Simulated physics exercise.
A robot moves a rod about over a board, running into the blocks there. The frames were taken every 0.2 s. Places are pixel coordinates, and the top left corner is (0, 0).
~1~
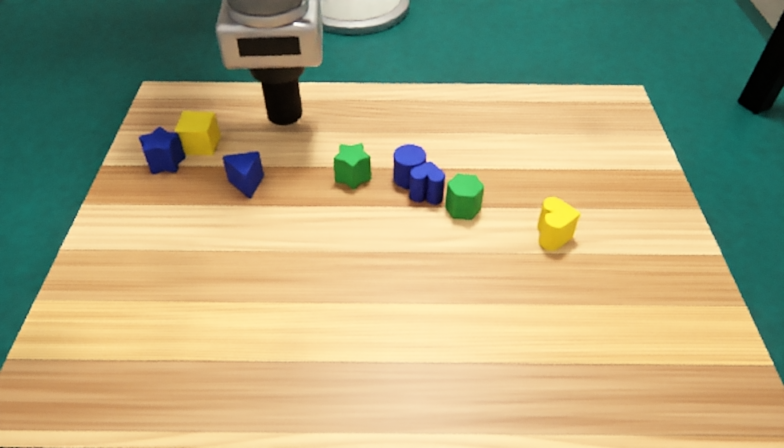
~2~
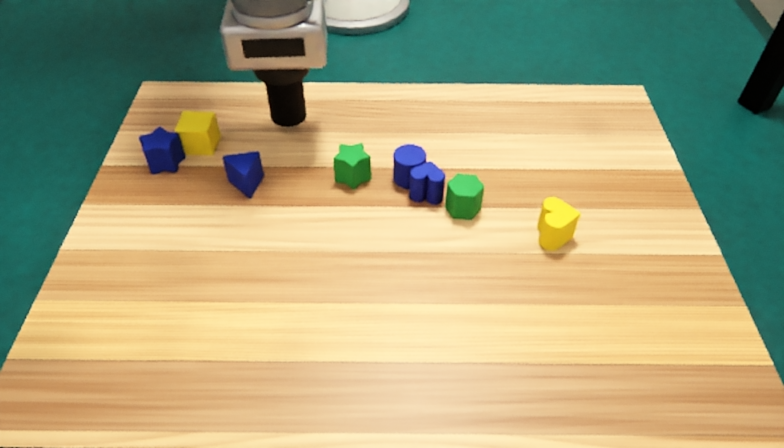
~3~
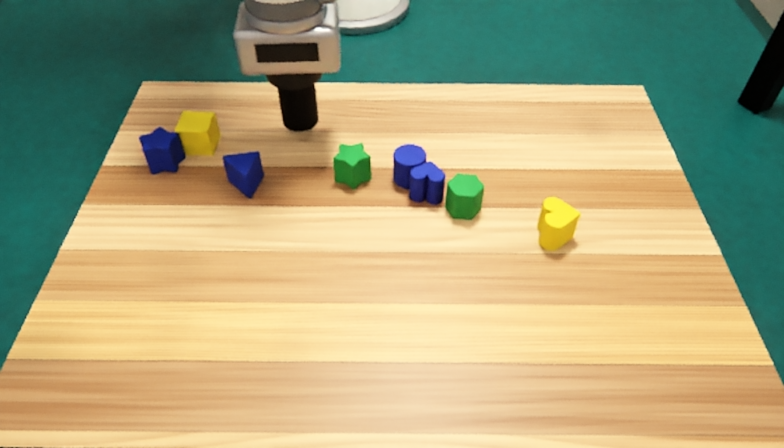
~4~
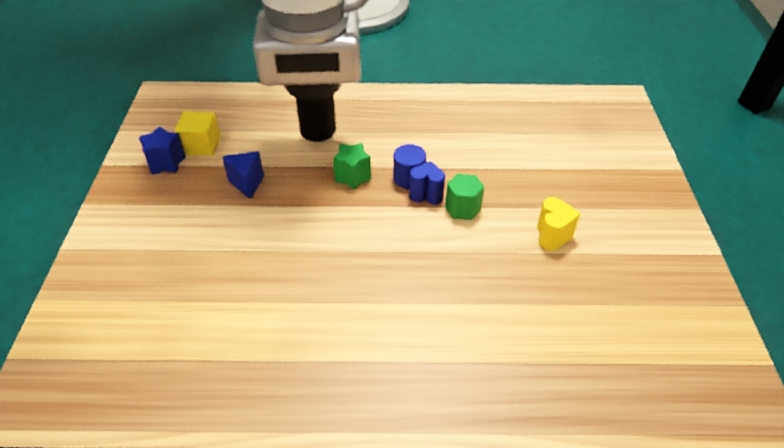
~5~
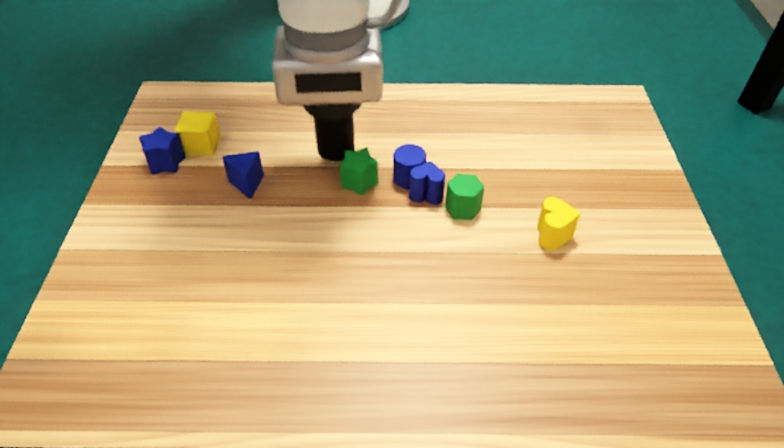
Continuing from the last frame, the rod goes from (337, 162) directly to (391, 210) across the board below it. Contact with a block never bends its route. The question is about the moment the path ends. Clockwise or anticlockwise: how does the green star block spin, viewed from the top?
Its spin: Anticlockwise.
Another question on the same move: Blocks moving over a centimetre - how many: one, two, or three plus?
My best guess is that a single block moves over 1 cm.
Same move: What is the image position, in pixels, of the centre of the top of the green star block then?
The top centre is at (416, 205).
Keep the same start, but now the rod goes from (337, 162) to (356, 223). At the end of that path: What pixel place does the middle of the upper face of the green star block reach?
It sits at (387, 185).
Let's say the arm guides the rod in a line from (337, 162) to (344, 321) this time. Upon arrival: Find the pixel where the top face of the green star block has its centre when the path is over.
For the centre of its top, I'd go with (373, 178).
The first path, step by step. Halfway along, rod (363, 172); green star block (385, 179), turned 30° anticlockwise.
At the end, rod (391, 197); green star block (416, 205), turned 30° anticlockwise; blue heart-shaped block not moved.
